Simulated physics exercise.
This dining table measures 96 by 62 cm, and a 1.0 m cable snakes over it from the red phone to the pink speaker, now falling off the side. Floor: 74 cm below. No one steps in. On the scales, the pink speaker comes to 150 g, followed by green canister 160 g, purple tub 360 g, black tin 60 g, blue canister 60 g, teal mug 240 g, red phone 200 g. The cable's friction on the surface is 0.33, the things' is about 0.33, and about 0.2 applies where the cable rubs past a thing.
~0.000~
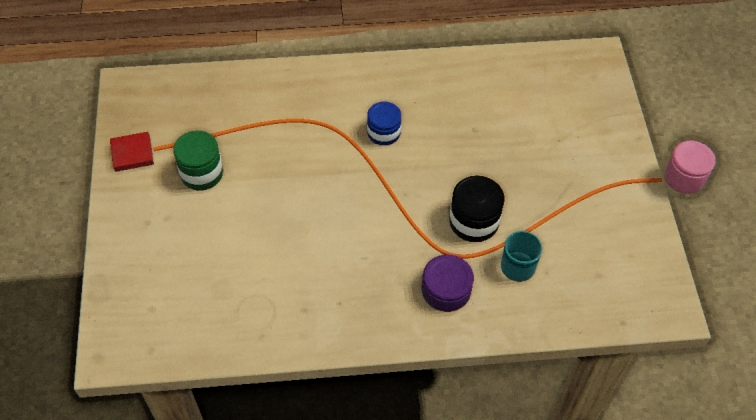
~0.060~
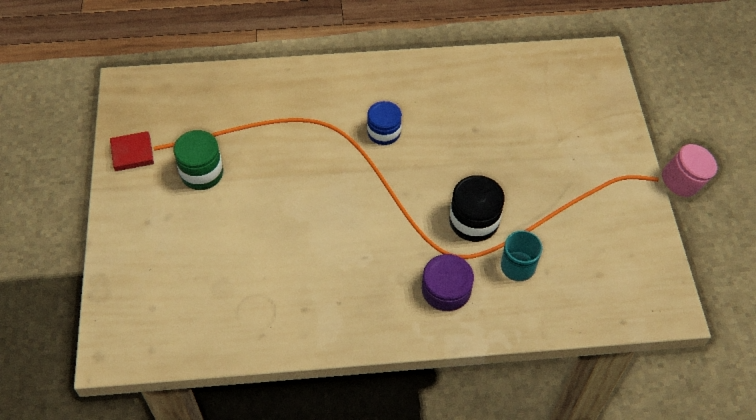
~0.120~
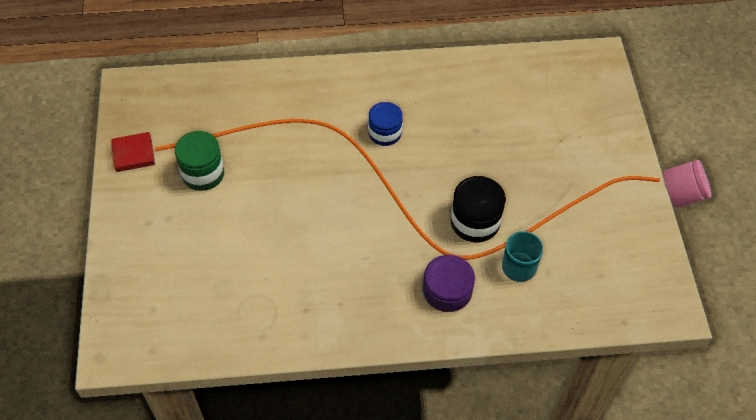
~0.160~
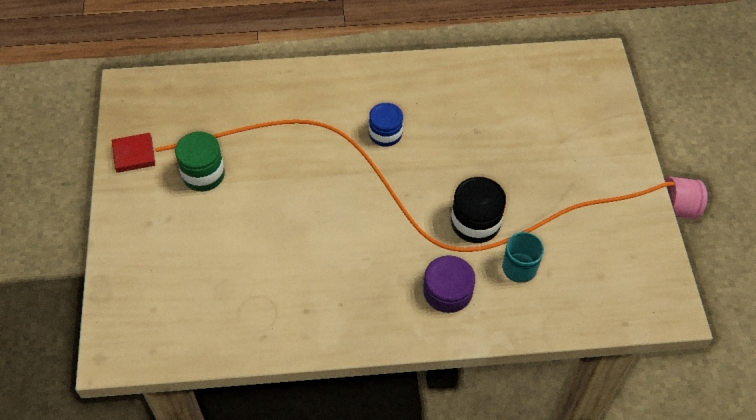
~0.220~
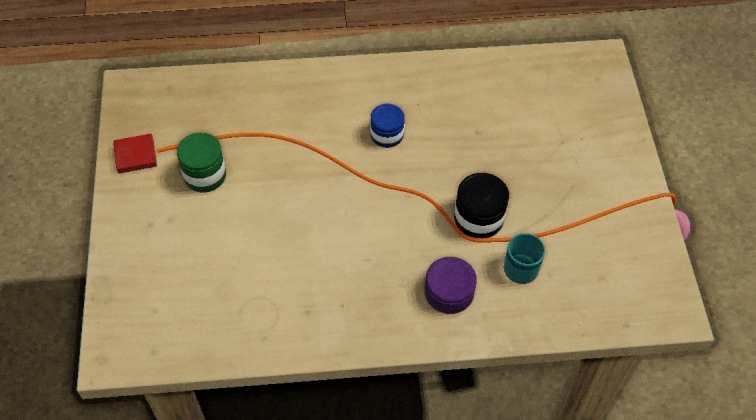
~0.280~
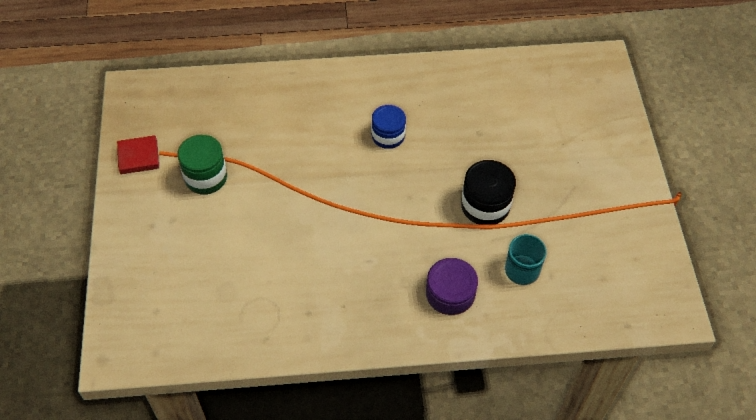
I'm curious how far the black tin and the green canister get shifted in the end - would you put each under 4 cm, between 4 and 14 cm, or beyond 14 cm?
I'd put the black tin beyond 14 cm; I'd put the green canister under 4 cm.
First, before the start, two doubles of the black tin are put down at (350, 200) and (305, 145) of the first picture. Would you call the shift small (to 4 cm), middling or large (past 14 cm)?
Result, in order: Minor / major.
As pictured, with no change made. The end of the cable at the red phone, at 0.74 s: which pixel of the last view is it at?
Somewhere around (202, 162) in the final picture.
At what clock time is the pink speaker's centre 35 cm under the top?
Answer: Never.
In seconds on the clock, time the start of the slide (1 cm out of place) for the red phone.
Red phone: Roughly 0.30 s.
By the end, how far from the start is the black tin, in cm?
Net shift for the black tin is 25 cm.
At 0.5 s, the cable's tail end at (197, 162); black tin 21 cm off its start, green canister 1 cm off its start, pink speaker over the edge.
At 0.7 s, the cable's tail end at (202, 162); black tin 23 cm off its start, green canister 2 cm off its start, red phone 8 cm off its start.
At 1.0 s, the cable's tail end at (204, 161); black tin 23 cm off its start at (505, 90), green canister 2 cm off its start at (207, 158), red phone 8 cm off its start at (183, 152).
At 1.2 s, the cable's tail end at (204, 161); black tin 23 cm off its start, green canister 2 cm off its start, red phone 8 cm off its start.
At 2.4 s, the cable's tail end at (204, 161); black tin 23 cm off its start at (505, 90), green canister 2 cm off its start at (207, 159), red phone 8 cm off its start at (183, 152), pink speaker over the edge.
